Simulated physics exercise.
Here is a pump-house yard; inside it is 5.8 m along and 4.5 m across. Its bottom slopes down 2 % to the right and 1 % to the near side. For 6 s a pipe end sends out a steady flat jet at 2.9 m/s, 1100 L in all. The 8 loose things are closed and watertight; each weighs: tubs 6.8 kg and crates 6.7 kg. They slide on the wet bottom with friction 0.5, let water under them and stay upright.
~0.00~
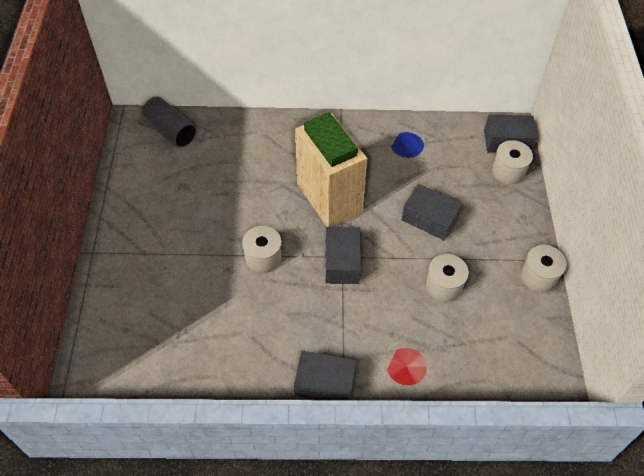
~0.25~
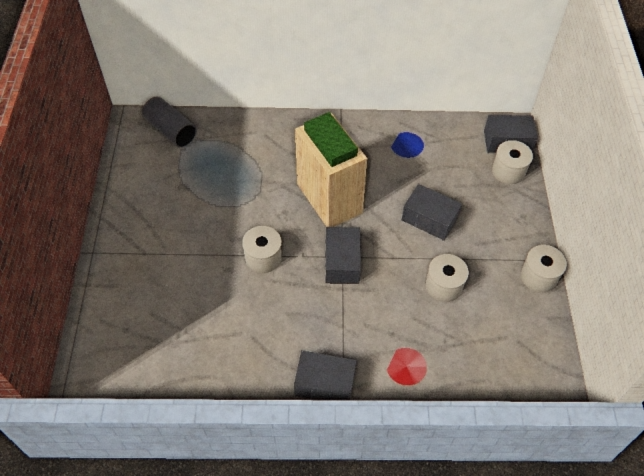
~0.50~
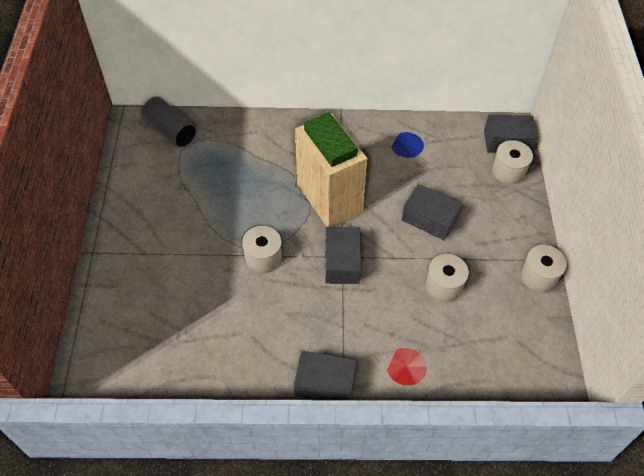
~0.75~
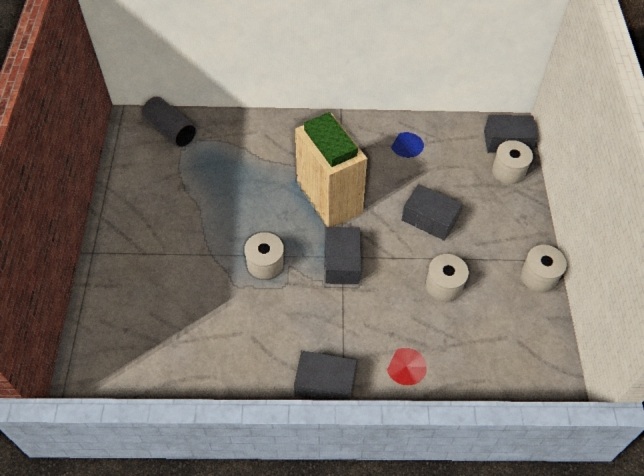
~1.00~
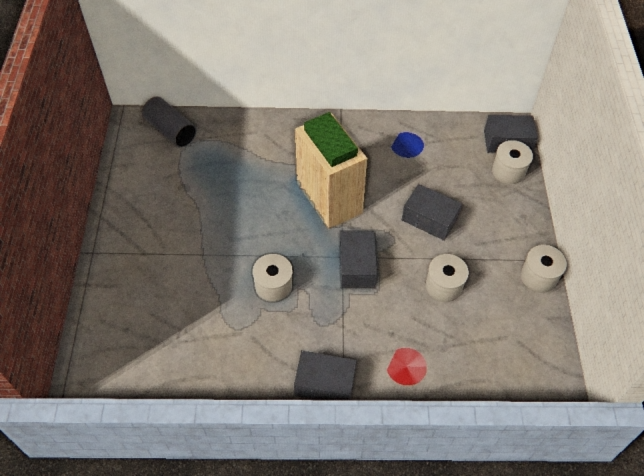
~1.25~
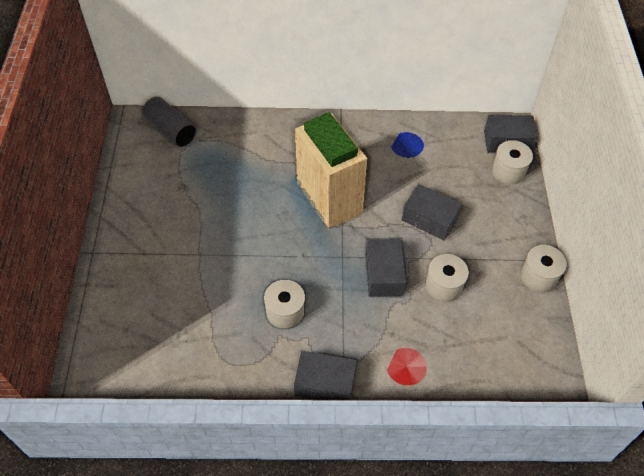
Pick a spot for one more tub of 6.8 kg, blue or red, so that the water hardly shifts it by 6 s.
Put it on blue.
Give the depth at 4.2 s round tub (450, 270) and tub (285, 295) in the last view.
About 3 and 9 cm.
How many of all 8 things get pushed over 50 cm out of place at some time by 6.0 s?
That makes 4.
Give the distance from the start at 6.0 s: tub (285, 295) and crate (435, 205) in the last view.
In that order: 300 cm, 10 cm.
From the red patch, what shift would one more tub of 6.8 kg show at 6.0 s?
About 250 cm.
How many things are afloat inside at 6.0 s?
I count 7.
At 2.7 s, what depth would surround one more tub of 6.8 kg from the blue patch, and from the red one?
In turn 1 and 9 cm.
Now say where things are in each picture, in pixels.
In the first picture, a tub at (261, 242), on the bottom; a crate at (343, 248) rests on the ground; the blue patch at (407, 145); the red patch at (407, 366); water covers 0.0 m2; 0 of 8 have shifted.
In the second picture, a tub at (261, 242), on the bottom; a crate at (343, 248) rests on the ground; the blue patch at (407, 145); the red patch at (407, 366); water covers 0.8 m2; 0 of 8 have shifted.
In the third picture, a tub at (261, 242) rests on the ground; a crate at (343, 248) rests on the ground; the blue patch at (407, 145); the red patch at (407, 366); water covers 1.8 m2; 0 of 8 have shifted.
In the fourth picture, a tub at (263, 249) rests on the ground, 10 cm from its start; a crate at (343, 248) rests on the ground; the blue patch at (407, 145); the red patch at (407, 366); 2.6 m2 under water; 1 of 8 have shifted.
In the fifth picture, a tub at (272, 271) rests on the ground, 42 cm from its start; a crate at (358, 252) rests on the ground, 19 cm from its start; the blue patch at (407, 145); the red patch at (407, 366); water covers 3.8 m2; 2 of 8 have shifted.
In the sixth picture, a tub at (284, 297), on the bottom, 79 cm from its start; a crate at (386, 261), on the bottom, 53 cm from its start; the blue patch at (407, 145); the red patch at (407, 366); water covers 5.6 m2; 2 of 8 have shifted.
After 1.8 s on blue it would be 0 cm off in 0 cm of water; on red it would be 12 cm off in 4 cm of water.
After 2.7 s on blue it would be 0 cm off in 1 cm of water; on red it would be 110 cm off in 9 cm of water.
After 4.2 s on blue it would be 0 cm off in 1 cm of water; on red it would be 176 cm off in 5 cm of water.
After 6.0 s on blue it would be 0 cm off in 3 cm of water; on red it would be 249 cm off in 5 cm of water.
